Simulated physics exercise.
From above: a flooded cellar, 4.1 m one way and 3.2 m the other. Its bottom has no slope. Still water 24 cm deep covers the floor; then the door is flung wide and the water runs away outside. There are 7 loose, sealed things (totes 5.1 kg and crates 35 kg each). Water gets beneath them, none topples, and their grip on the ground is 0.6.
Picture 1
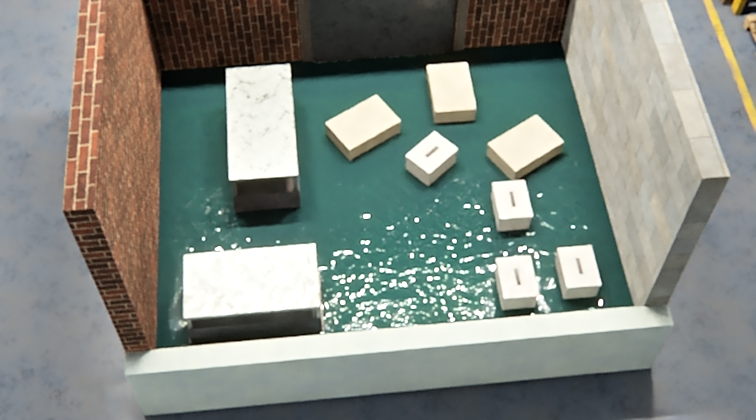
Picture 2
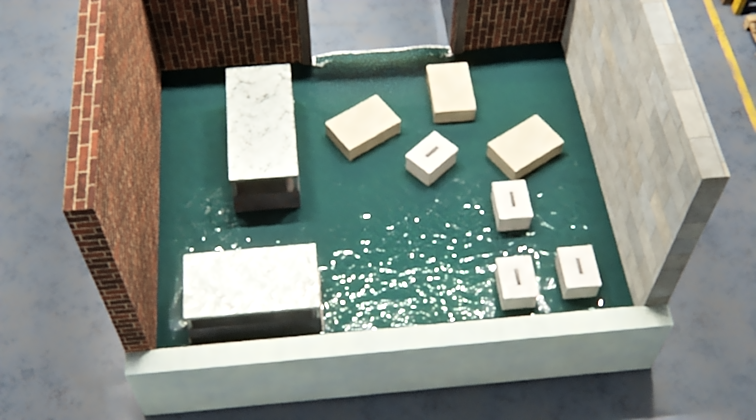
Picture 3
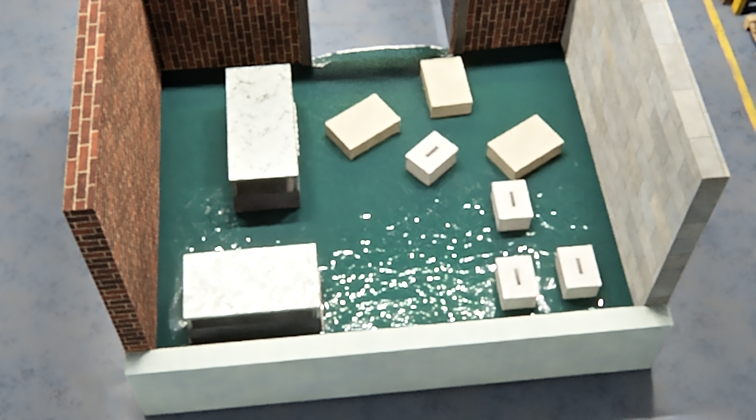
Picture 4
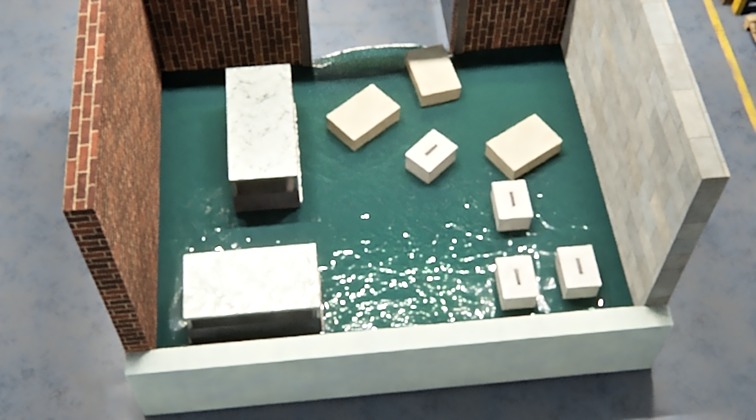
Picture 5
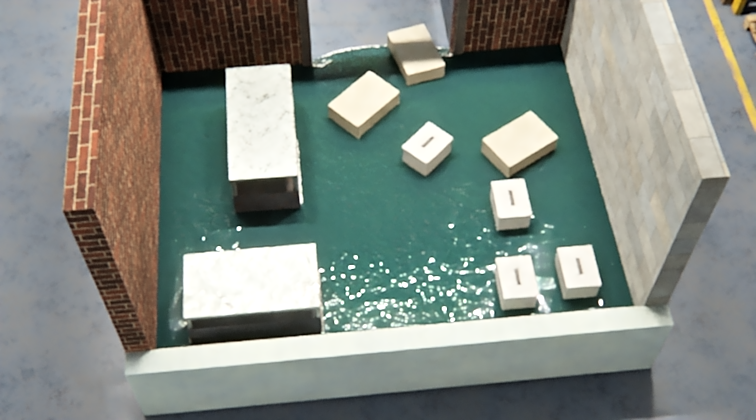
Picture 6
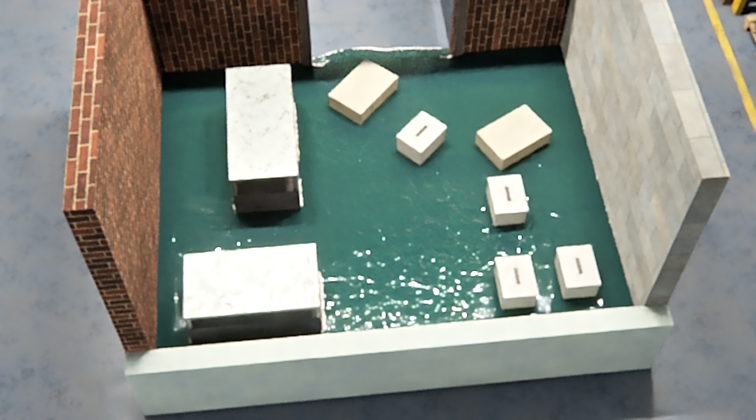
In a flooded brick-walled room, the back opening clears and pale boxes drift toward it, one passing out.
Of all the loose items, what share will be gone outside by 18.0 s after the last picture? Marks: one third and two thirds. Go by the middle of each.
It is from one to two thirds.
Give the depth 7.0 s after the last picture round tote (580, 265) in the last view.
Roughly 14 cm.
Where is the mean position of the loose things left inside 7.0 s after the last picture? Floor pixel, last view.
Near (487, 171).
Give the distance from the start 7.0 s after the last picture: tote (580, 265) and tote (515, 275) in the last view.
In turn: 50 cm, 50 cm.
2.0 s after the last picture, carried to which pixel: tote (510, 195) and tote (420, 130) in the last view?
Near (494, 151) and (400, 64).
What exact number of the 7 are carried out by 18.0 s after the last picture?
4 of them.
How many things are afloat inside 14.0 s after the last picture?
At that moment 2.
Then, 2.0 s after the last picture 2 of 7 are out; 5 afloat.
Then, 7.0 s after the last picture 3 of 7 are out; 3 afloat.
Then, 14.0 s after the last picture 4 of 7 are out; 2 afloat.
Then, 18.0 s after the last picture 4 of 7 are out; 2 afloat.
